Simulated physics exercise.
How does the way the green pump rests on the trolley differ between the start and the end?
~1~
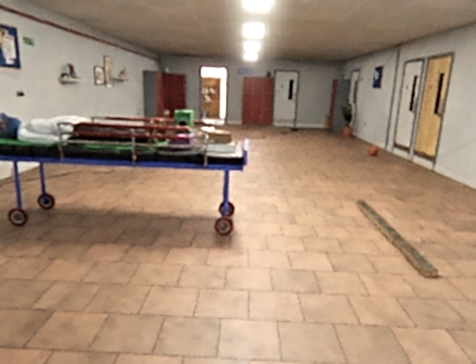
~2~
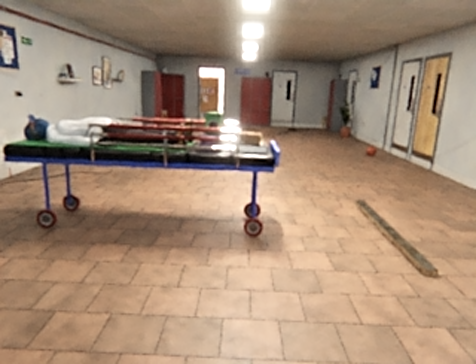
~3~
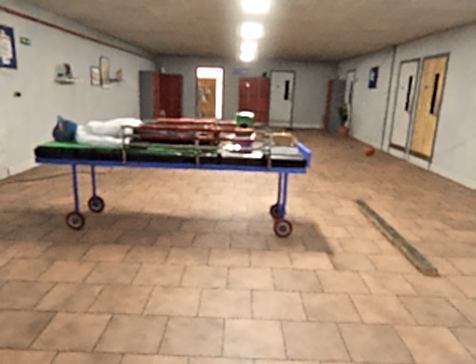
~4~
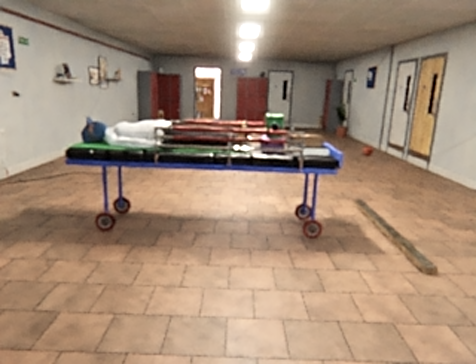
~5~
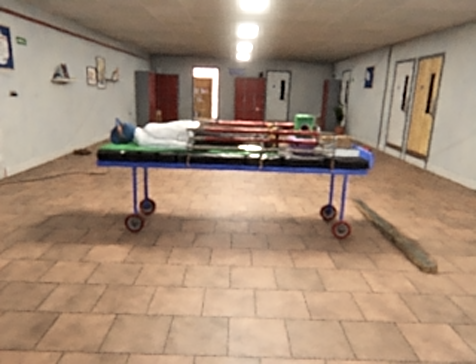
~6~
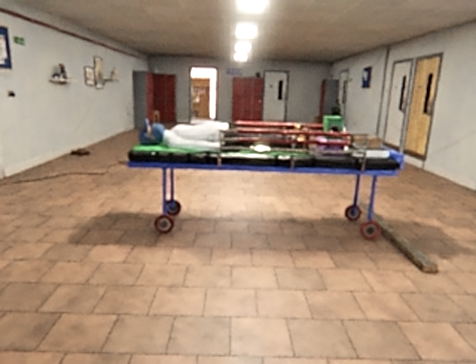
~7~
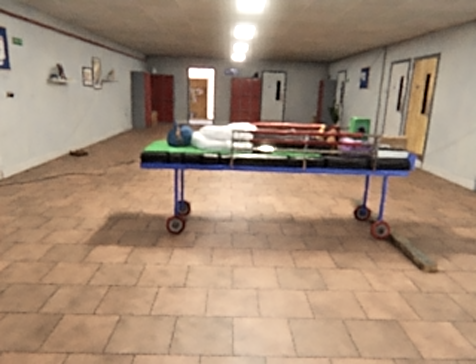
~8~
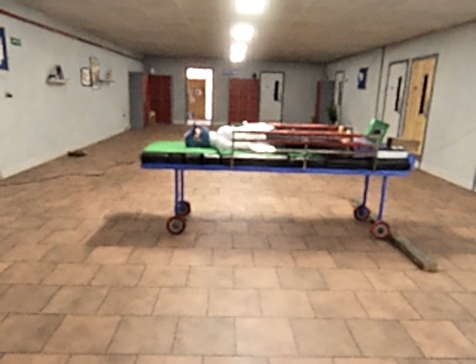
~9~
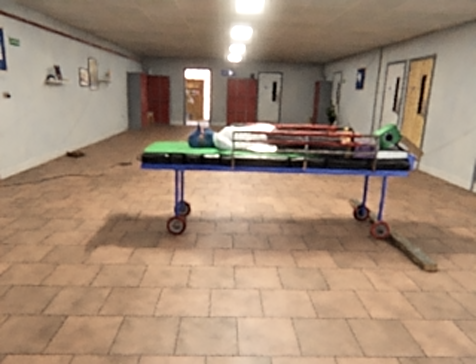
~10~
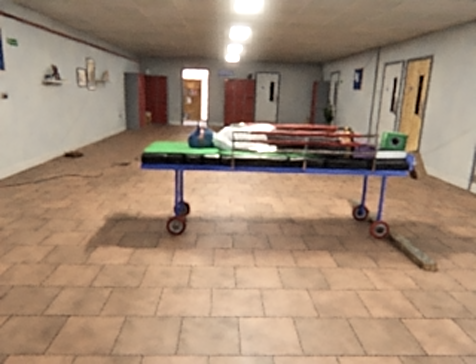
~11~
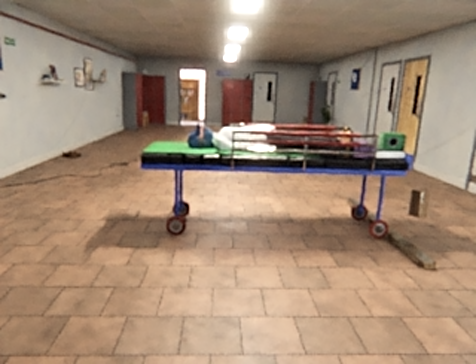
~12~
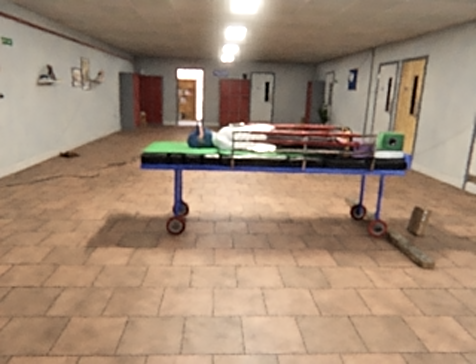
At the start the green pump stands upright, and by the end it lies on its side, still on the trolley.
